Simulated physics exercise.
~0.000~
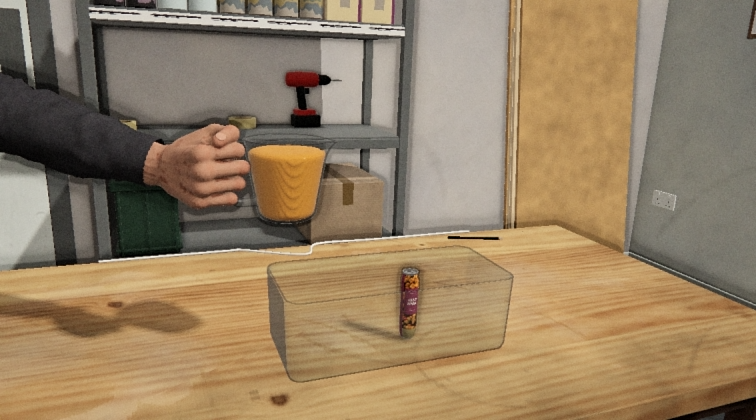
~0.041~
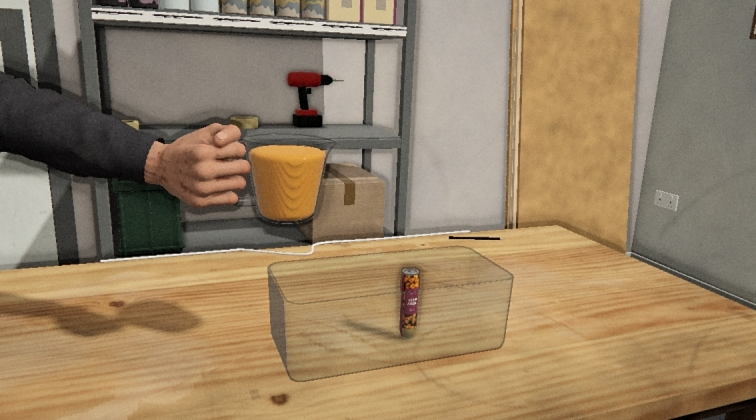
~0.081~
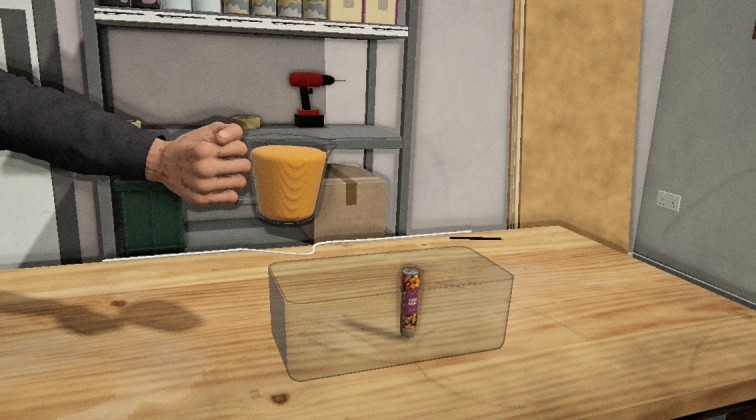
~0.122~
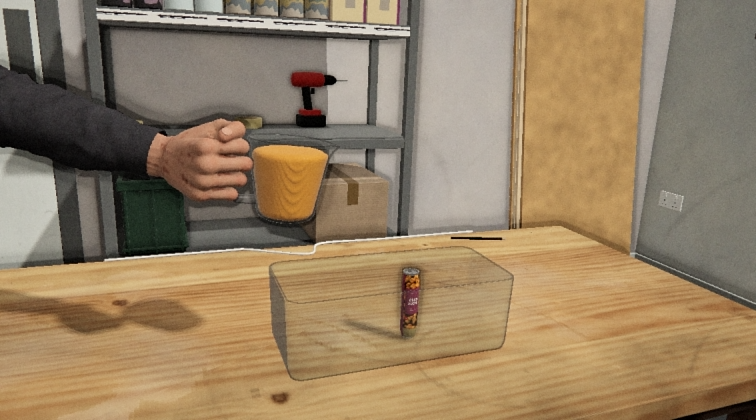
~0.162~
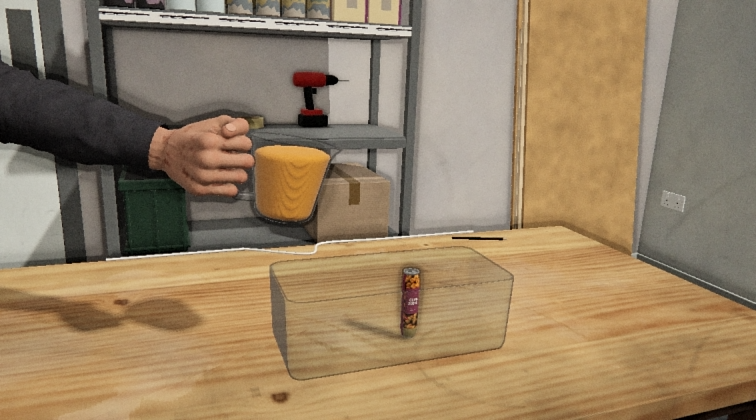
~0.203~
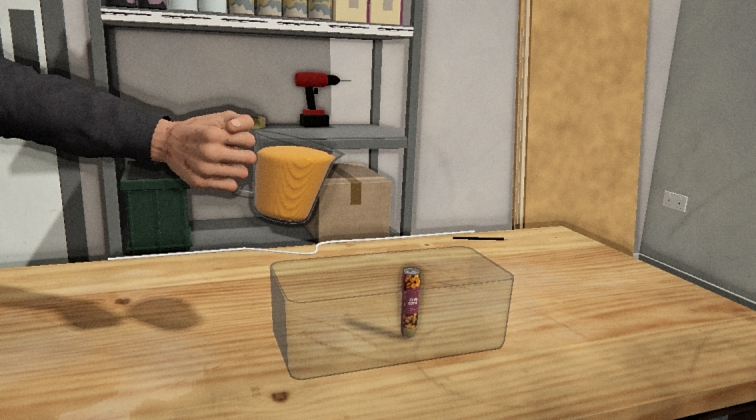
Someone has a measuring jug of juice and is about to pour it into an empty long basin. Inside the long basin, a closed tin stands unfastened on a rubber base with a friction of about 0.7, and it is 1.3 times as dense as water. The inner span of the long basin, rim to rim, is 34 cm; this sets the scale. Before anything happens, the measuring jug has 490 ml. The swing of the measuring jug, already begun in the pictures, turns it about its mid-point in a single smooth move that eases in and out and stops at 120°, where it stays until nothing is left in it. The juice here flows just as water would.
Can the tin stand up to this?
Watch, it's going to hold out.
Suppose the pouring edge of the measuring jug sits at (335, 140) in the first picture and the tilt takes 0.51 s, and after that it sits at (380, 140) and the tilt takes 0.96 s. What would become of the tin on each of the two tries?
Trial 1 - tin stays standing; trial 2 - tin tips.
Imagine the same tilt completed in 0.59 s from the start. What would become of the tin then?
Then it stays up.
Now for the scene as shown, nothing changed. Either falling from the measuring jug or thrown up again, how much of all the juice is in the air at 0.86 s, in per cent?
Estimate: About 10 in a hundred.
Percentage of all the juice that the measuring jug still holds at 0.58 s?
About 60 per cent.
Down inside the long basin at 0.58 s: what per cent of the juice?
The basin holds roughly 12 in a hundred parts at that moment.
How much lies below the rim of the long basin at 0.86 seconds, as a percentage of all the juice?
Roughly 86 %.
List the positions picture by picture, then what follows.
In the first picture, it leans 0°; its right rim is at (337, 140); the juice meets the walls at (247, 151) and (324, 150); the long basin's rim runs from (276, 284) to (489, 262); the tin's top is at (410, 274).
In the second picture, it leans 1°; its right rim is at (338, 141); the juice meets the walls at (248, 151) and (325, 151).
In the third picture, it leans 2°; its right rim is at (339, 142); the juice meets the walls at (249, 151) and (325, 151).
In the fourth picture, it leans 5°; its right rim is at (341, 145); the juice meets the walls at (253, 150) and (327, 152).
In the fifth picture, it leans 8°; its right rim is at (343, 148); the juice meets the walls at (254, 150) and (329, 153).
In the sixth picture, it leans 13°; its right rim is at (345, 153); the juice meets the walls at (256, 152) and (333, 153).
After 0.58 s the tilt is 79° and 59 per cent is still to pour; the tin stands where it began.
After 0.86 s the tilt is 117° and 4 per cent is still to pour; the tin stands where it began.
After 1.15 s the tilt is 120° and 0 per cent is still to pour; the tin stands where it began.
After 1.46 s the tilt is 120° and 0 per cent is still to pour; the tin stands where it began.
In the end the tin stands where it began.
